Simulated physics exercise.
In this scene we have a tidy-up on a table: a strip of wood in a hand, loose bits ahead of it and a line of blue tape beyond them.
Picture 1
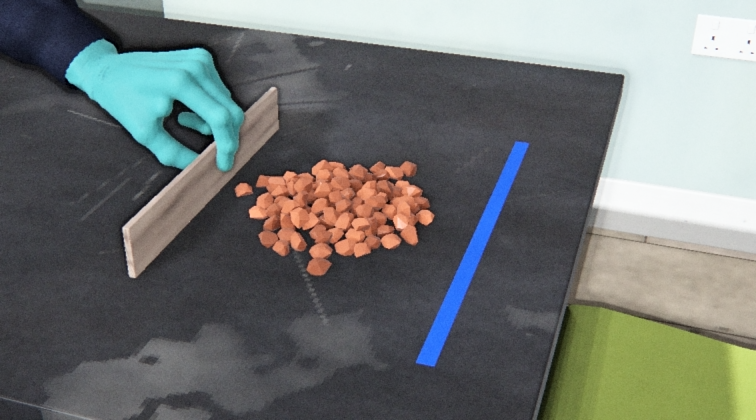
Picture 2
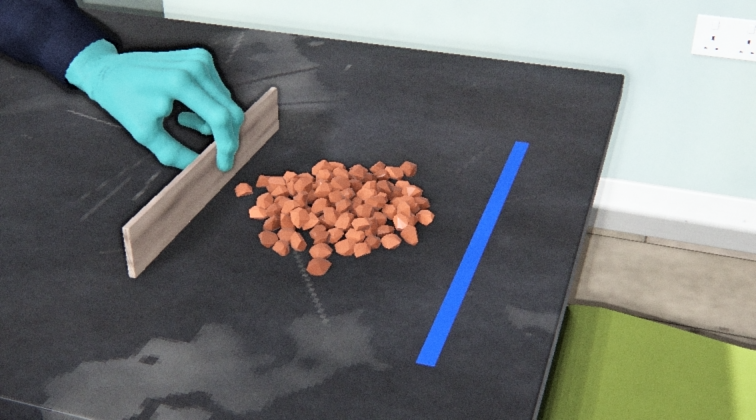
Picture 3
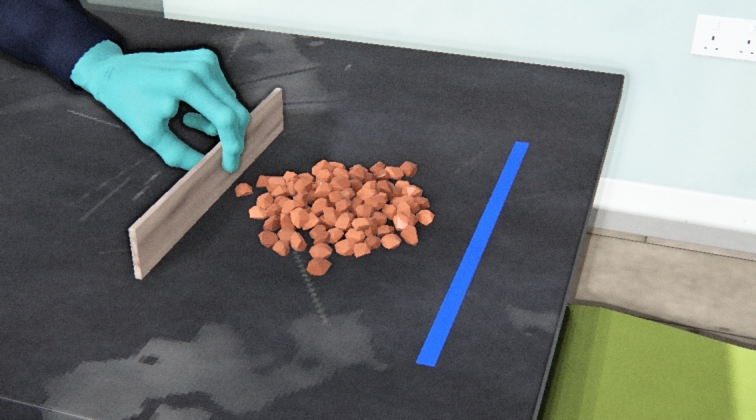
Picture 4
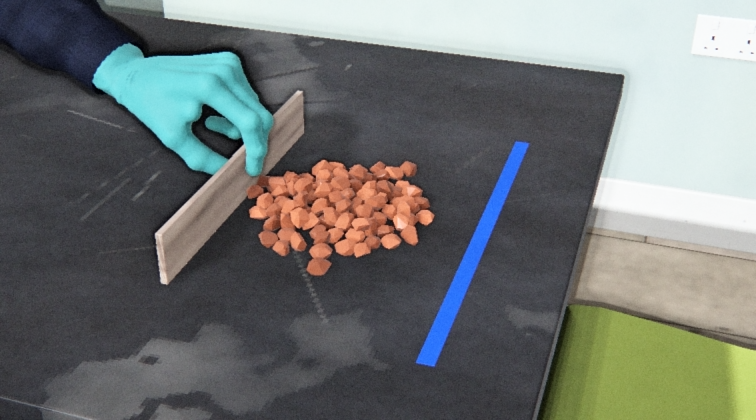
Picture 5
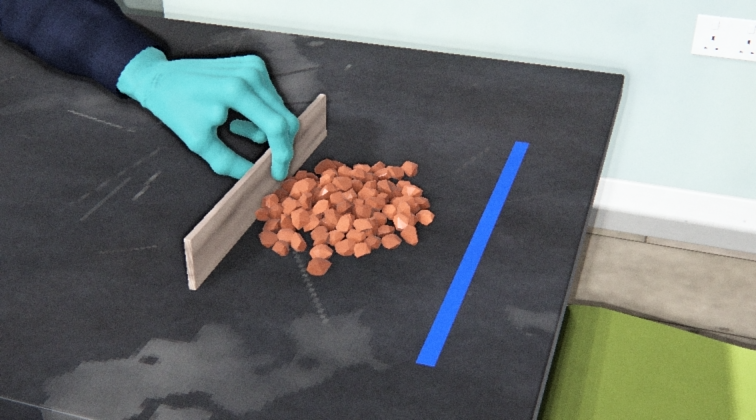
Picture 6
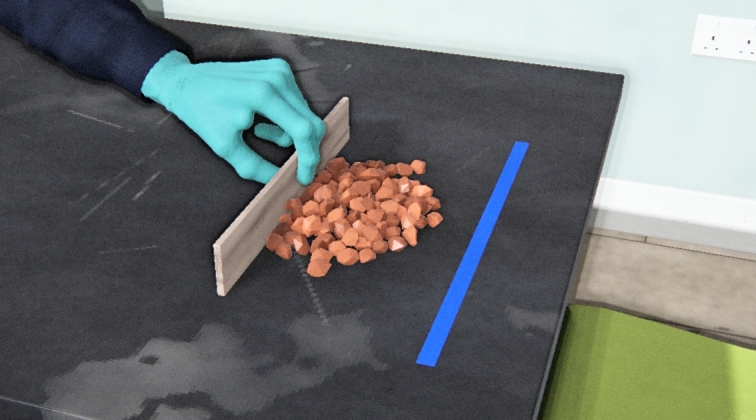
On a dark tabletop, a teal-gloved hand slides a wooden strip rightward, nudging a heap of reddish bits near blue tape.
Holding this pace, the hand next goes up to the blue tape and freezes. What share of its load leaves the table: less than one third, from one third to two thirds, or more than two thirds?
Less than one third.
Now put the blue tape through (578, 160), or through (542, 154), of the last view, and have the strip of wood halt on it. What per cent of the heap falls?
About 90 %, then 50 %.
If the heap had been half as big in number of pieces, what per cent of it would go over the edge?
Some 10 per cent of the pieces.
Just after the last frame, strip of wood still moving, near (392, 177); heap all on the table, its front near (512, 245).
A moment on, strip of wood stopped at the blue tape; heap about a tenth over the edge.
Further on, strip of wood stopped at the blue tape; heap roughly a quarter over the edge.
When it is over, strip of wood stopped at the blue tape; heap roughly a quarter over the edge.
